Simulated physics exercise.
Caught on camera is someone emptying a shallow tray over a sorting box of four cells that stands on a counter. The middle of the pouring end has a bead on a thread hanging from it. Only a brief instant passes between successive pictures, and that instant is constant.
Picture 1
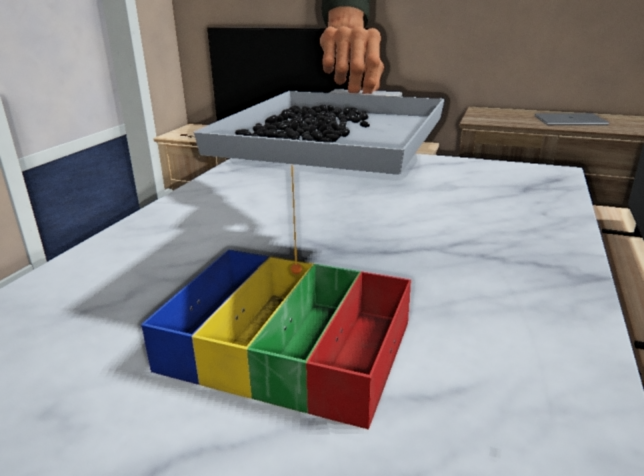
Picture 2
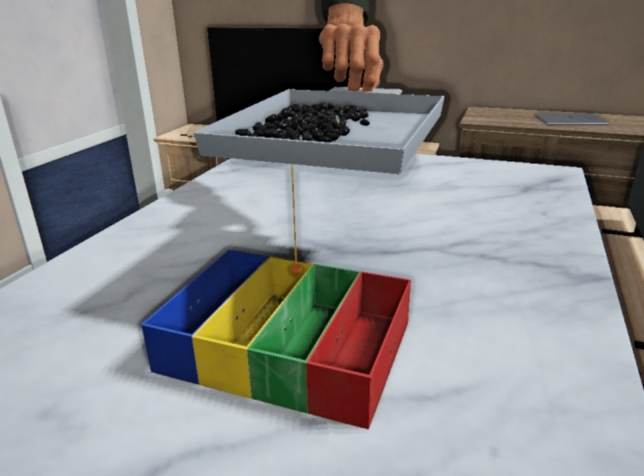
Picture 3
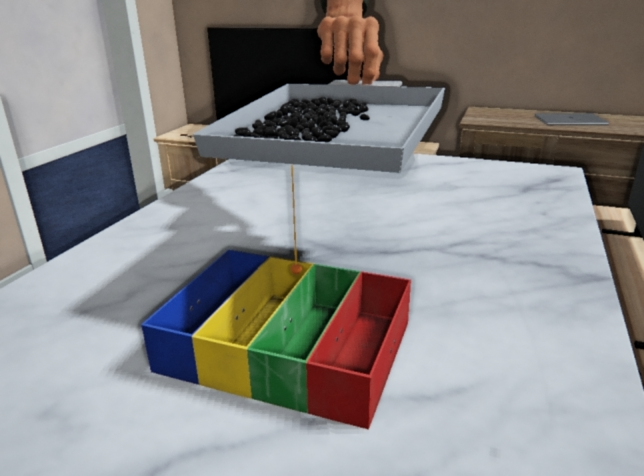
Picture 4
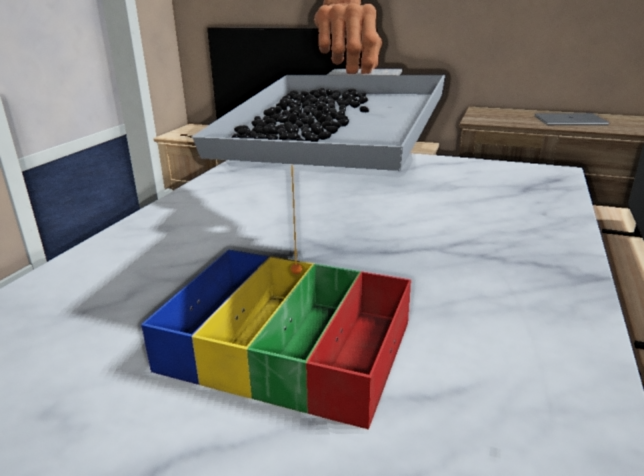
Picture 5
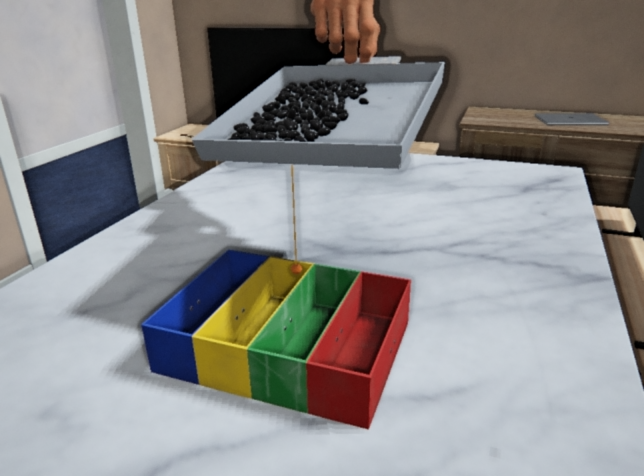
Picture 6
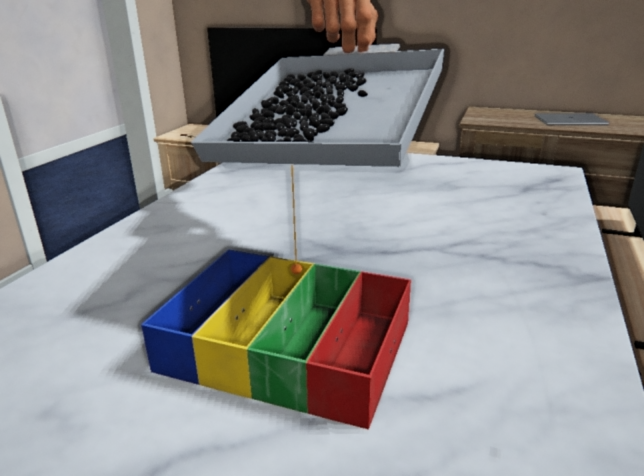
The clip opens on a hand holding a shallow gray tray of black beans above a box with blue, yellow, green and red cells on a marble counter. The tray starts nearly level, then its far side rises slightly as the hand lifts, and the beans spread a little within it.
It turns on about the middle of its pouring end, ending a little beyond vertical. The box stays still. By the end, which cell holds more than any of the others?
That would be the blue one.
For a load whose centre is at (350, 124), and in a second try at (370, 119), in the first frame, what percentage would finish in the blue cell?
Around 50 percent the first time and around 50 percent the second time.
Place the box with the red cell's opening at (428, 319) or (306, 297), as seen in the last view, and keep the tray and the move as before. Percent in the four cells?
Estimates in order: 20 percent, 100 percent.
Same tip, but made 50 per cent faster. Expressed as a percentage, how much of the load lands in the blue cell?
About 50 in a hundred.
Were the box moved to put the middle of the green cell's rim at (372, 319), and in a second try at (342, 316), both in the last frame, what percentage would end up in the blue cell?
First position: Some 20 %; second position: Some 40 %.
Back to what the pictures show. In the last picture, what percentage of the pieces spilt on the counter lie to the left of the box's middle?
I'd put it at around 100 per cent.
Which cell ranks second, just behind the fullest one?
Second place goes to the yellow one.
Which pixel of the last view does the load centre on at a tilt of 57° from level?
Somewhere about pixel (257, 97).
Soon after the last picture, tray tipped steeply; all on the tray.
A little later, tray tipped right over; nearly all on the tray; a stray few falling or outside the box.
Later still, tray tipped past a quarter turn; about two thirds in the blue cell; about a quarter in the yellow cell; a stray few in the green cell; about a quarter falling or outside the box.
At rest, tray tipped past a quarter turn; about two thirds in the blue cell; about a quarter in the yellow cell; a stray few in the green cell; none in the red cell; about a quarter outside the box.
